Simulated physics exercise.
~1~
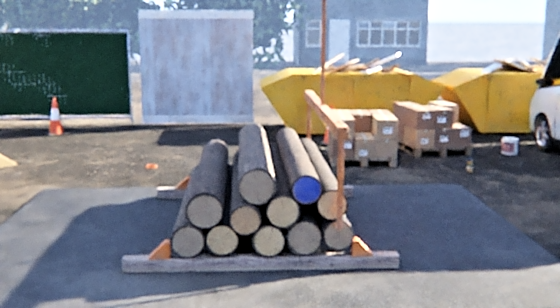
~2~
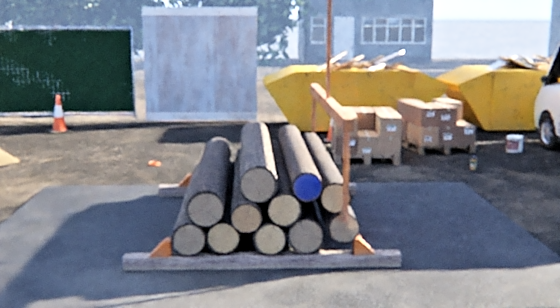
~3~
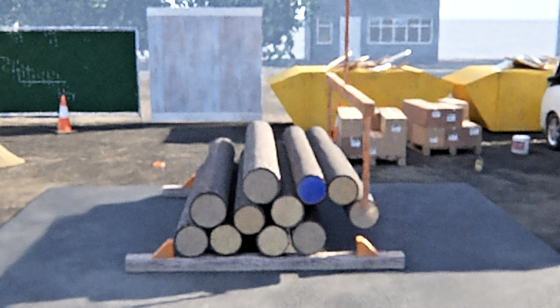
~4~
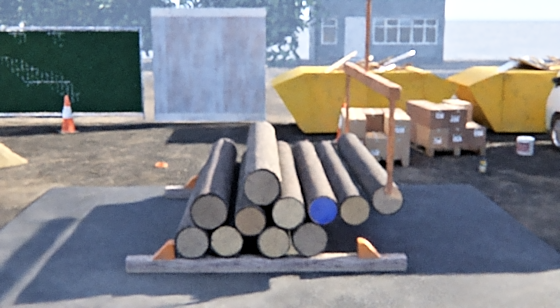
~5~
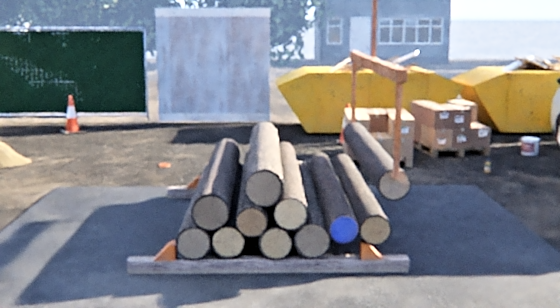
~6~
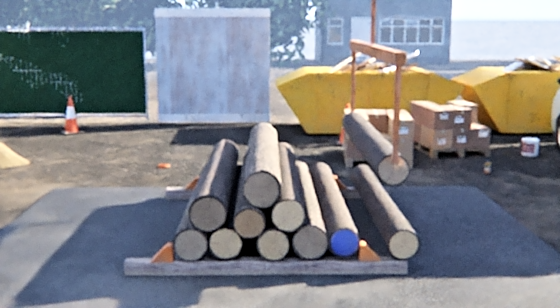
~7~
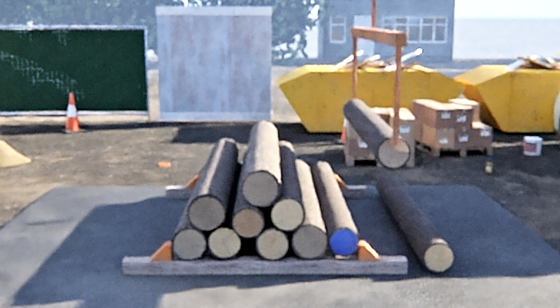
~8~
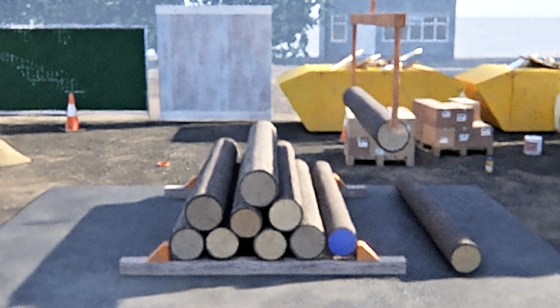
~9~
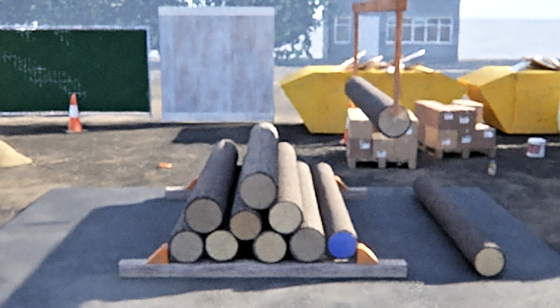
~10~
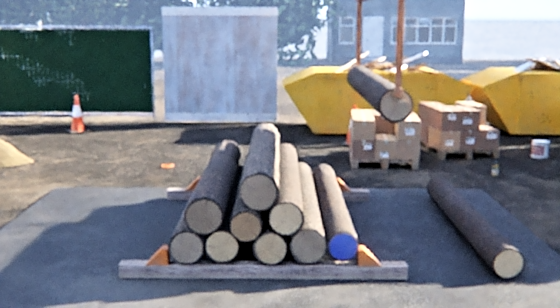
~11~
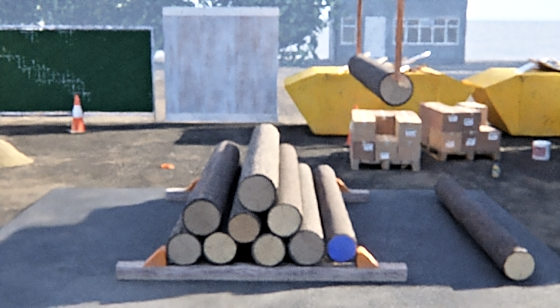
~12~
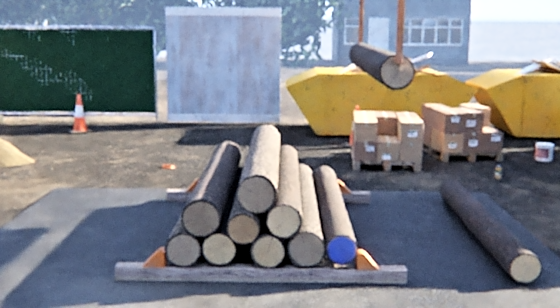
Storage bay with a chocked log stack, an orange hoist lifting one log away, the blue-ended log slipping down-right, another rolling out.
